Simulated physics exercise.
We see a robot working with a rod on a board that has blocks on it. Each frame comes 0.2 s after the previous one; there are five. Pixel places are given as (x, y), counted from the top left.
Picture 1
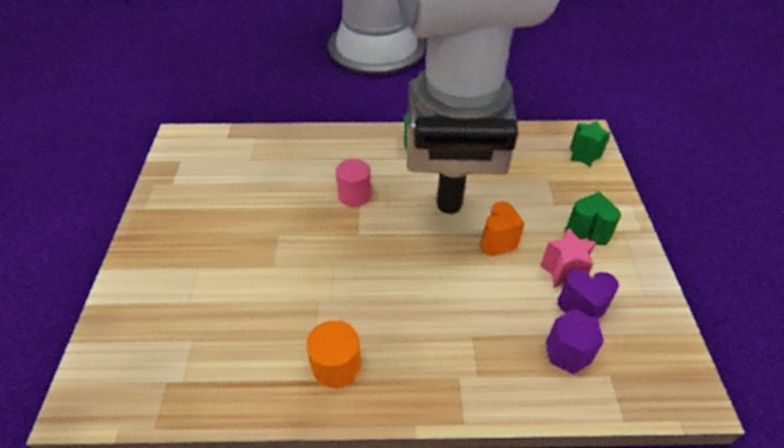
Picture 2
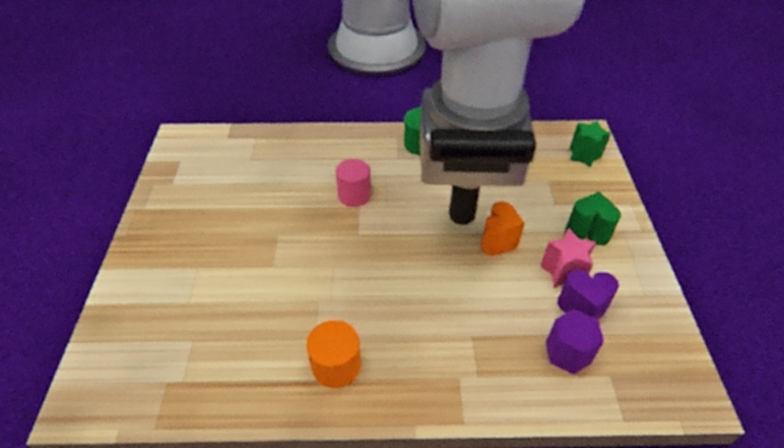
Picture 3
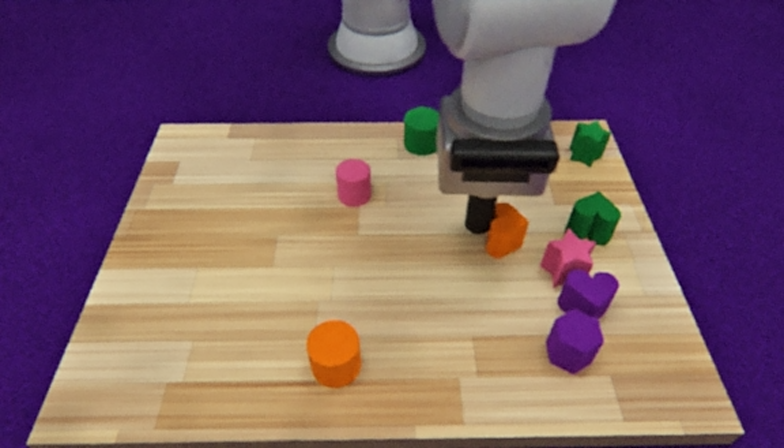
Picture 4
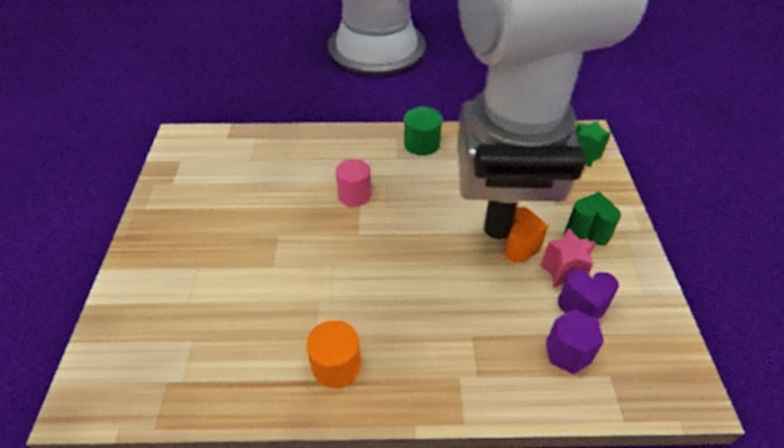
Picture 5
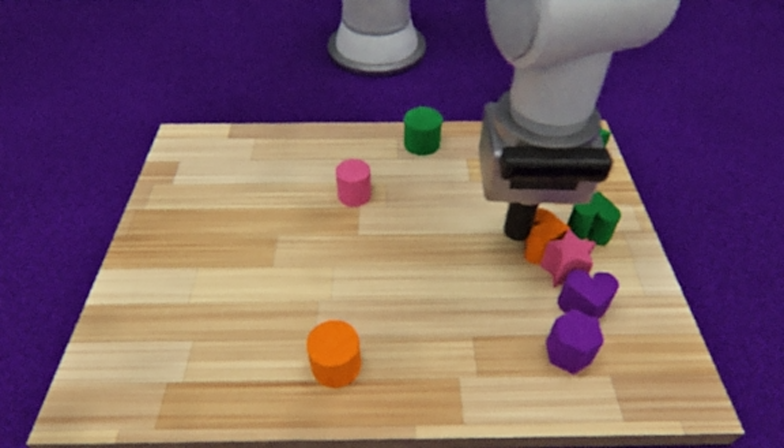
A robot arm with a black rod moves right across a wooden board toward an orange heart, past a pink cylinder and a green one. The rod meets the heart and pushes it rightward, turning it slightly, until it sits right beside the pink star, while the other blocks stay still.
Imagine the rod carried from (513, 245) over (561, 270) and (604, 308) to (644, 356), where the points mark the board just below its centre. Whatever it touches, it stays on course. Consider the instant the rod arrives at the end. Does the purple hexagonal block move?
My answer is yes.
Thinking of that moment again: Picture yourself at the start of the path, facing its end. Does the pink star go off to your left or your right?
Sideways shift: Left.
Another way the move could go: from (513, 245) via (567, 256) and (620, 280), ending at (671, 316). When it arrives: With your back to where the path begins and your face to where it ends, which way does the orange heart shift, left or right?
Well, taking the path from its start to its end as straight ahead, the orange heart moves to the left.
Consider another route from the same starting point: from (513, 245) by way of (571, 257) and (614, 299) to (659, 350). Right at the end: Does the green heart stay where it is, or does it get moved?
By the last moment of the path, the green heart has shifted.
On the path given first. One third of the way, rod at (567, 258); orange heart at (584, 229), turned 60° anticlockwise; pink star at (609, 260), turned 25° clockwise; purple heart at (597, 288), turned 15° clockwise.
Two thirds of the way, rod at (611, 296); orange heart at (586, 229), turned 65° anticlockwise; pink star at (642, 274); purple hexagonal block at (578, 336), turned 15° clockwise; purple heart at (606, 307), turned 25° clockwise.
At the end, rod at (652, 344); orange heart at (586, 229), turned 65° anticlockwise; pink star at (645, 277), turned 25° anticlockwise; purple hexagonal block at (575, 343), turned 40° clockwise; purple heart at (625, 336), turned 70° clockwise.
